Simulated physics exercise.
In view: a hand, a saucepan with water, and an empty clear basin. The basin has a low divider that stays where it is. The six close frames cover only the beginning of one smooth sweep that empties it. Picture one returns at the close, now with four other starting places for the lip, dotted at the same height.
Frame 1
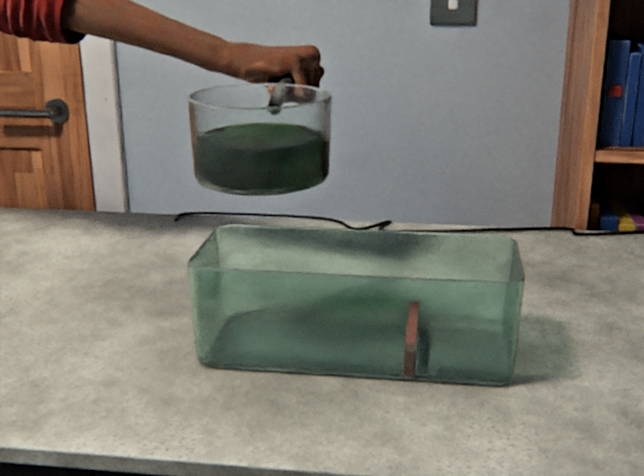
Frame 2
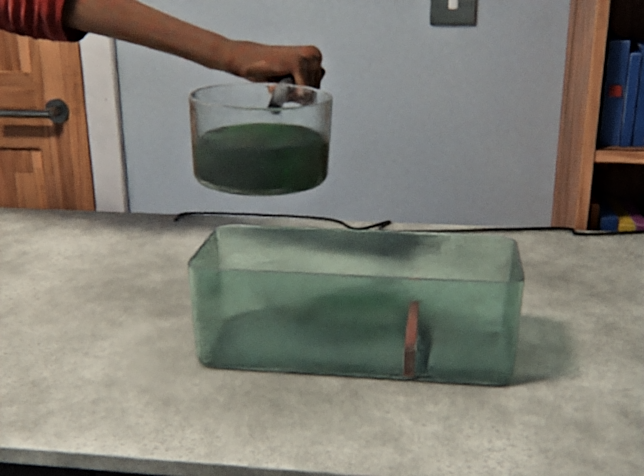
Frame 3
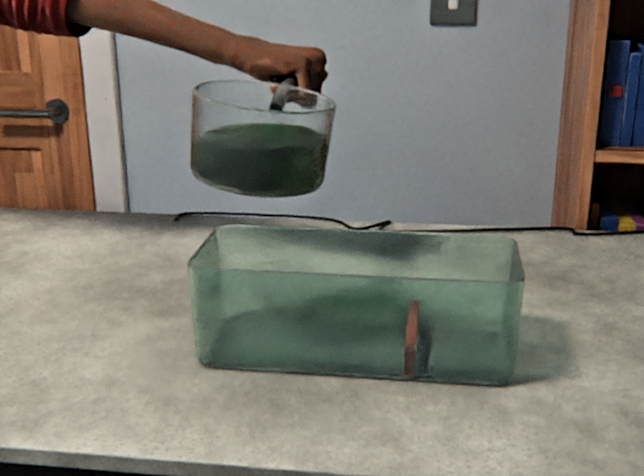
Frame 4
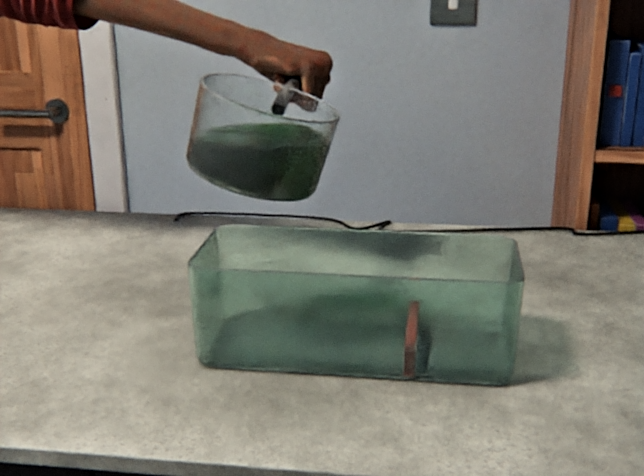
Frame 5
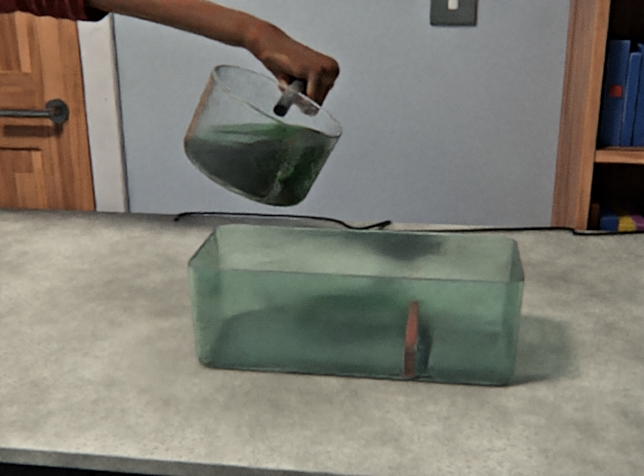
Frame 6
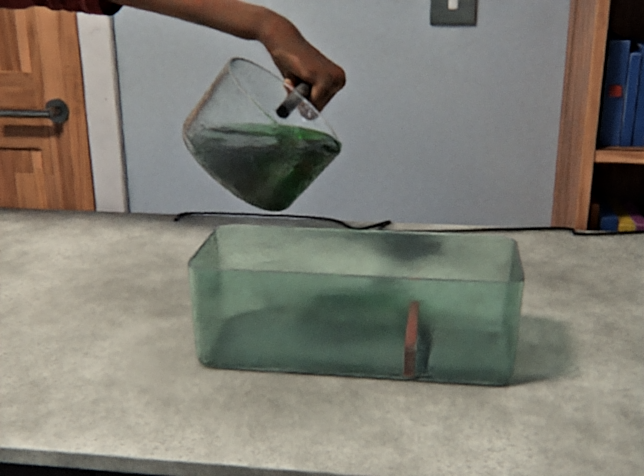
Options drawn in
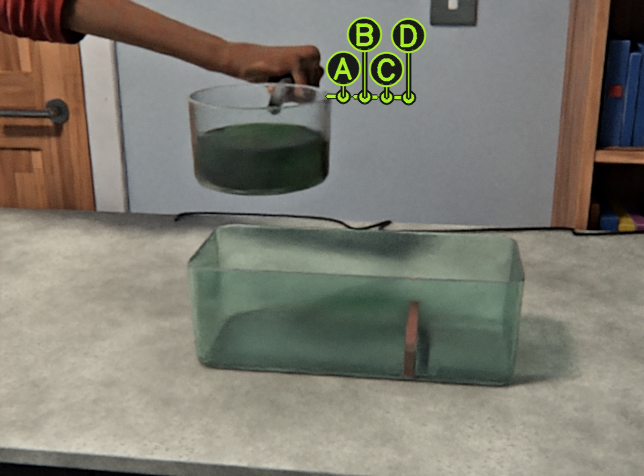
A hand tilting a clear pan of green liquid steadily to the right above a glass basin with a small reddish divider inside.
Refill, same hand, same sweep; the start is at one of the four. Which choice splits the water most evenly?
The answer is dot B.
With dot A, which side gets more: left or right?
The left one.
On the marked copy, A at (343, 96); B at (364, 96); C at (386, 97); D at (408, 97).
If A is chosen, about 76 % ends left of the wall and 24 % right of it.
If B is chosen, about 49 % ends left of the wall and 50 % right of it.
If C is chosen, about 37 % ends left of the wall and 63 % right of it.
If D is chosen, about 36 % ends left of the wall and 63 % right of it.
